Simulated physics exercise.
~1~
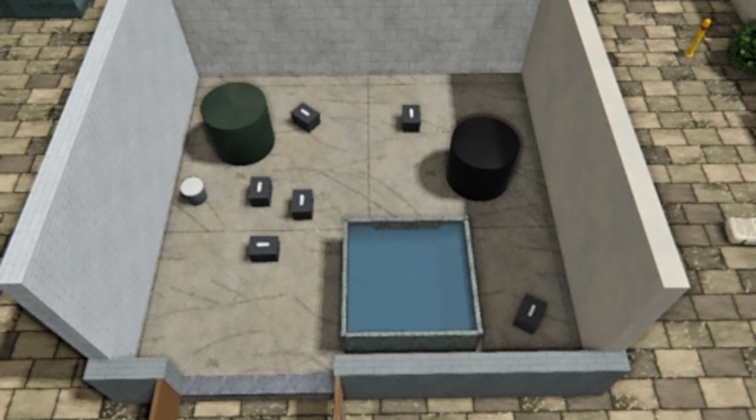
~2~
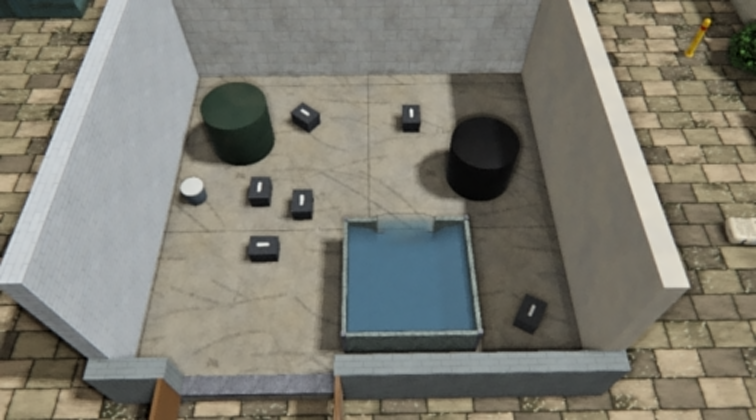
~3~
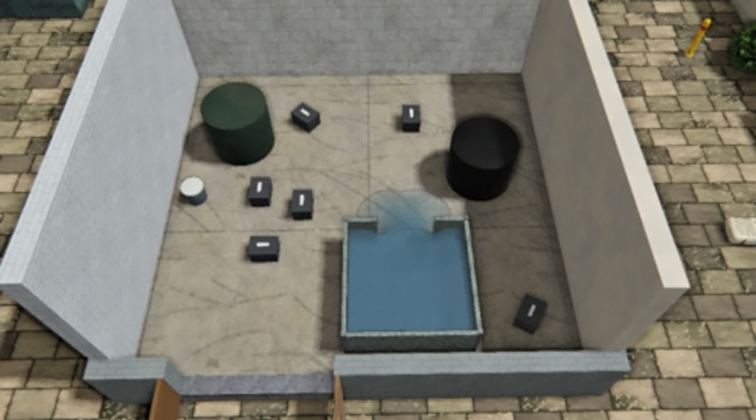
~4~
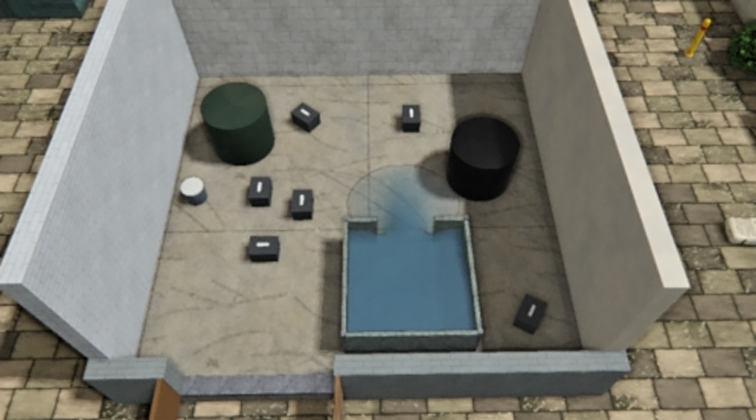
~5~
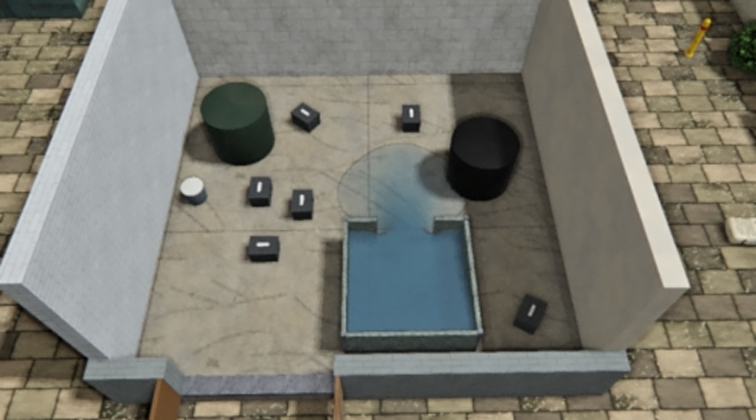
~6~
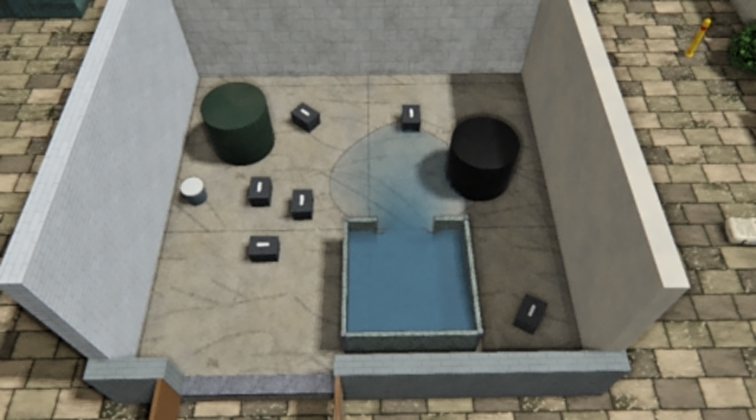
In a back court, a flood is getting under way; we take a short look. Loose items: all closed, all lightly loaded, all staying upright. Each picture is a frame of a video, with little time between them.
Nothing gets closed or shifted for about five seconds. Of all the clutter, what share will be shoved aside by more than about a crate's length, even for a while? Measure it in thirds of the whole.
The share moved far is below one third.
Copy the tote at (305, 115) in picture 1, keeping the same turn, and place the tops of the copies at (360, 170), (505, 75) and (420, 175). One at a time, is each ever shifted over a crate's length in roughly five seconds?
Sequence: Travels that far, travels that far, travels that far.
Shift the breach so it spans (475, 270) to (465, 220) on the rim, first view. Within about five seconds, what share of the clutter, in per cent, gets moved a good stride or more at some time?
I'd say near 0 %.
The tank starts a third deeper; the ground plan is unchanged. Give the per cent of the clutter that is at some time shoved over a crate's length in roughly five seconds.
Close to 40 % of the lot.
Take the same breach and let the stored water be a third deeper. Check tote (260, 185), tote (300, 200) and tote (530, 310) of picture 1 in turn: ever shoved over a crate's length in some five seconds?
Not beyond that, then not beyond that, then not beyond that.
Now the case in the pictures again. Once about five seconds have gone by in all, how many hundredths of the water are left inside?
That comes to roughly 100 parts in a hundred.
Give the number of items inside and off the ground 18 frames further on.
My count is 2.
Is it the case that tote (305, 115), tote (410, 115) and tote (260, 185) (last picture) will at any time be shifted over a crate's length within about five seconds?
Per the list: First traveled a good way, second traveled a good way, third remained close.
A moment on, 0 of 7 are well off their spots; 0 afloat.
Next, 2 of 7 are well off their spots; 1 afloat.
Later, 2 of 7 are well off their spots; 2 afloat.
In the end, 2 of 7 are well off their spots, and 2 have been at some point; 2 afloat.
